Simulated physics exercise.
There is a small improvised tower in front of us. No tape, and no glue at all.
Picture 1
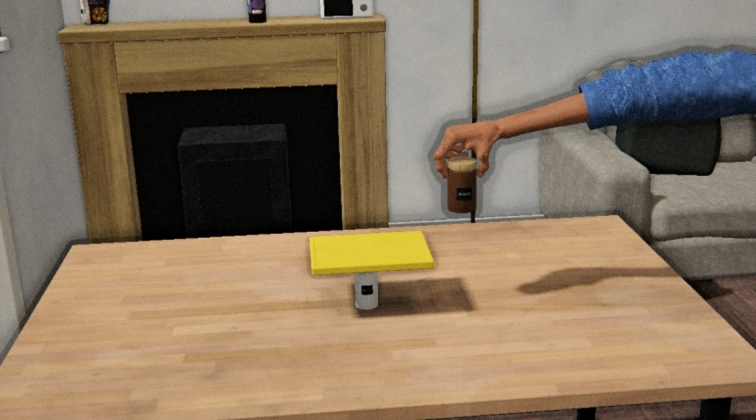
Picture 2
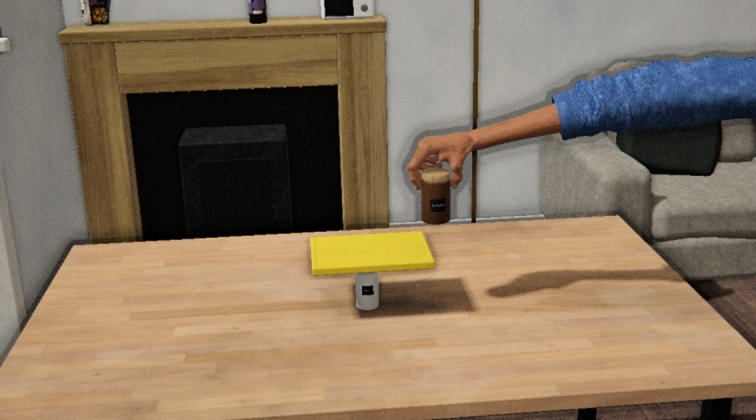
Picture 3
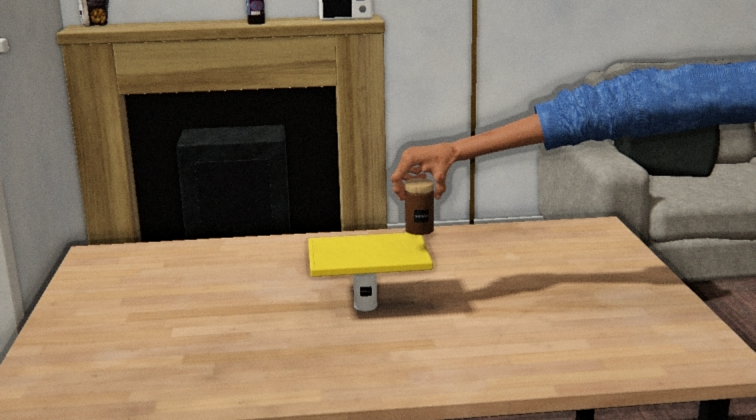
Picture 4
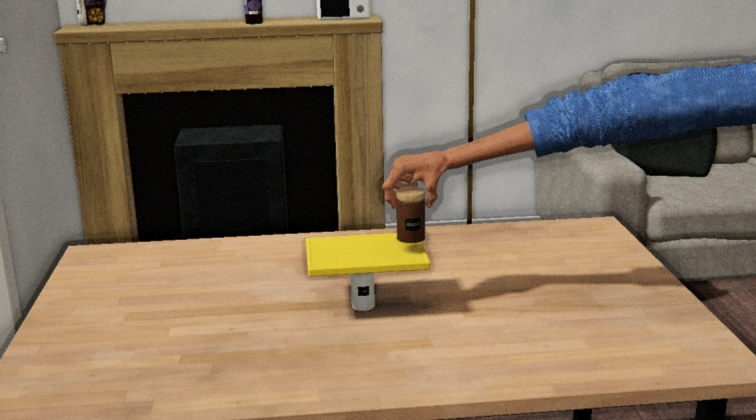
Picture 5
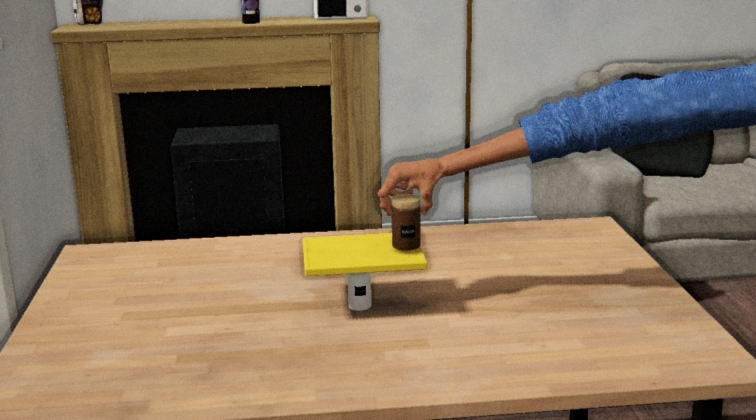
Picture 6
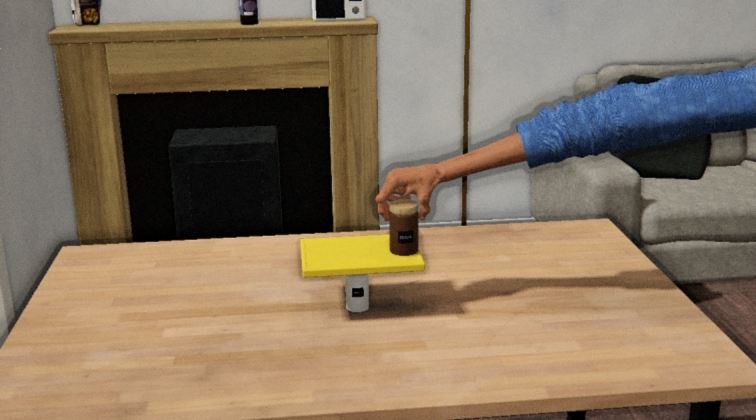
Hand in a blue sleeve lowering a brown jar leftward onto the right end of a yellow board atop a small white shaker.
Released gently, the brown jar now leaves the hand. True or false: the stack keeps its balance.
False.
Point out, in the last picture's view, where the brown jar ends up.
Roughly at pixel (448, 294).
Then, 0.40 s past the last view, brown jar now fallen; yellow lid rocked 68° from its first pose.
Then, 0.80 s past the last view, yellow lid now fallen; white shaker rocked 64° from its first pose.
Finally, fallen, white shaker, brown jar and yellow lid. Final places as the last picture's camera would see them, brown jar near (448, 294). The stack gives way.
